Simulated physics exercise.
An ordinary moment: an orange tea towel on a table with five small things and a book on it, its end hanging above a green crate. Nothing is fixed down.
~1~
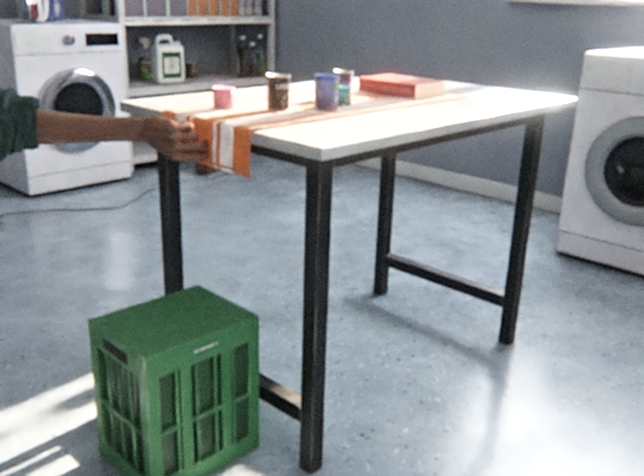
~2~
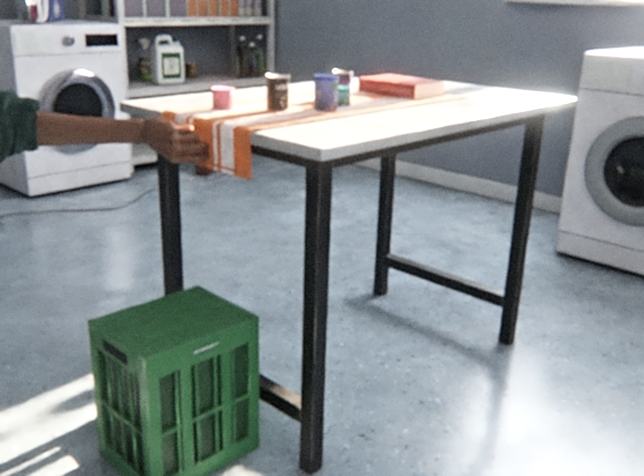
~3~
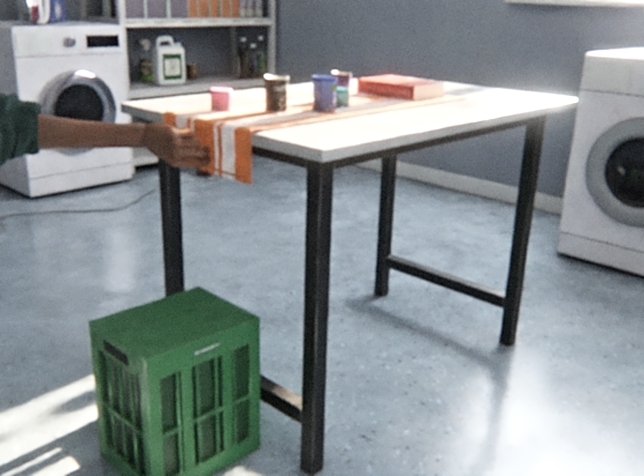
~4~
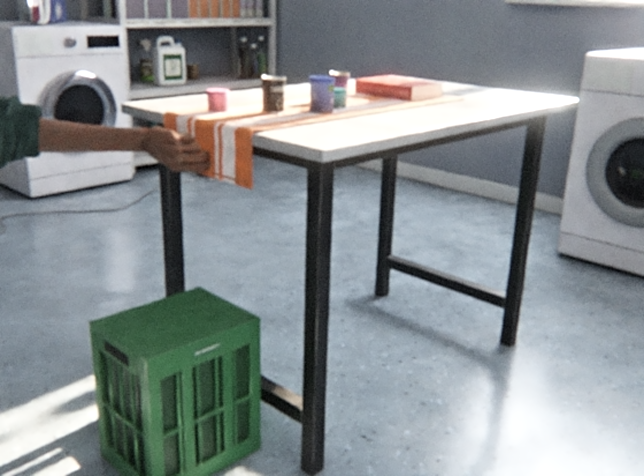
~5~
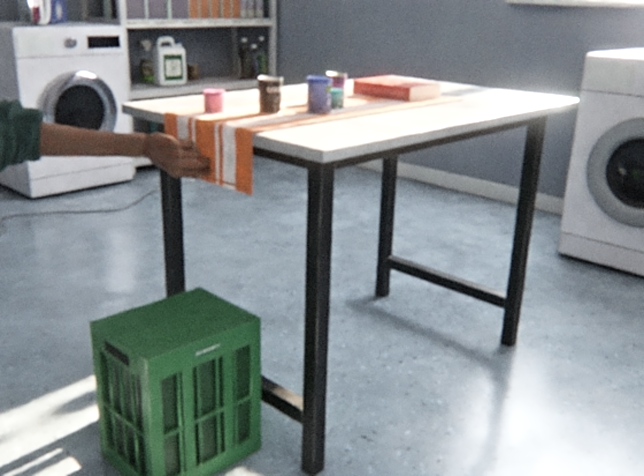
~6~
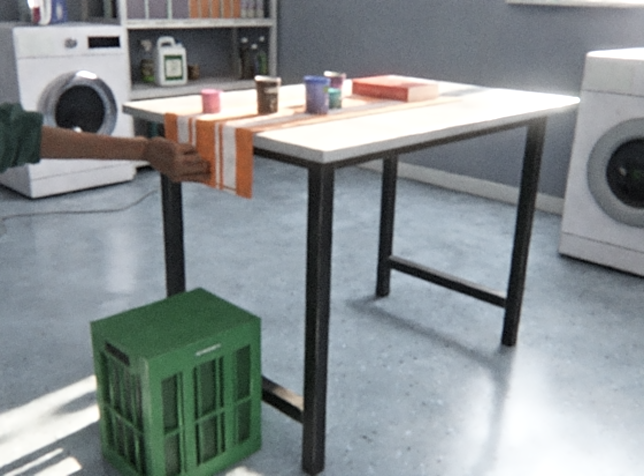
An orange striped tea towel slid slightly toward the near left edge of a white table as a hand pulled its end lower above a green crate, carrying the small pots and cans along.
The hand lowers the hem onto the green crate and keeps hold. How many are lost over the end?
The count of fallen things is three.
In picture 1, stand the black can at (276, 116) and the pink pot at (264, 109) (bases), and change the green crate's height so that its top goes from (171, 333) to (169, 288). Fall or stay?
The black can drops off; the pink pot comes down.
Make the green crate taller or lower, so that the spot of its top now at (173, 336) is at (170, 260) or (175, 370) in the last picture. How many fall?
It would be 1 and 4.
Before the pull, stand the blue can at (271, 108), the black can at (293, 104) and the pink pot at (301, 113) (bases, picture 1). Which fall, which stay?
The blue can falls; the black can falls; the pink pot goes over.
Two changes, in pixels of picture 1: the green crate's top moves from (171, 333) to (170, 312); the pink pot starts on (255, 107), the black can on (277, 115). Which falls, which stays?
The pink pot goes over; the black can is carried off.
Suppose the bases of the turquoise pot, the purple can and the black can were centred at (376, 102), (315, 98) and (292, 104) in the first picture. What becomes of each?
The turquoise pot does not fall; the purple can survives; the black can falls.
Soon after, hem near (207, 223); pink pot gone.
Then, hem near (207, 262); pink pot and black can gone.
Further on, hem on the crate; pink pot, black can and blue can gone.
At rest, hem on the crate; pink pot, black can and blue can gone. It carries off three.
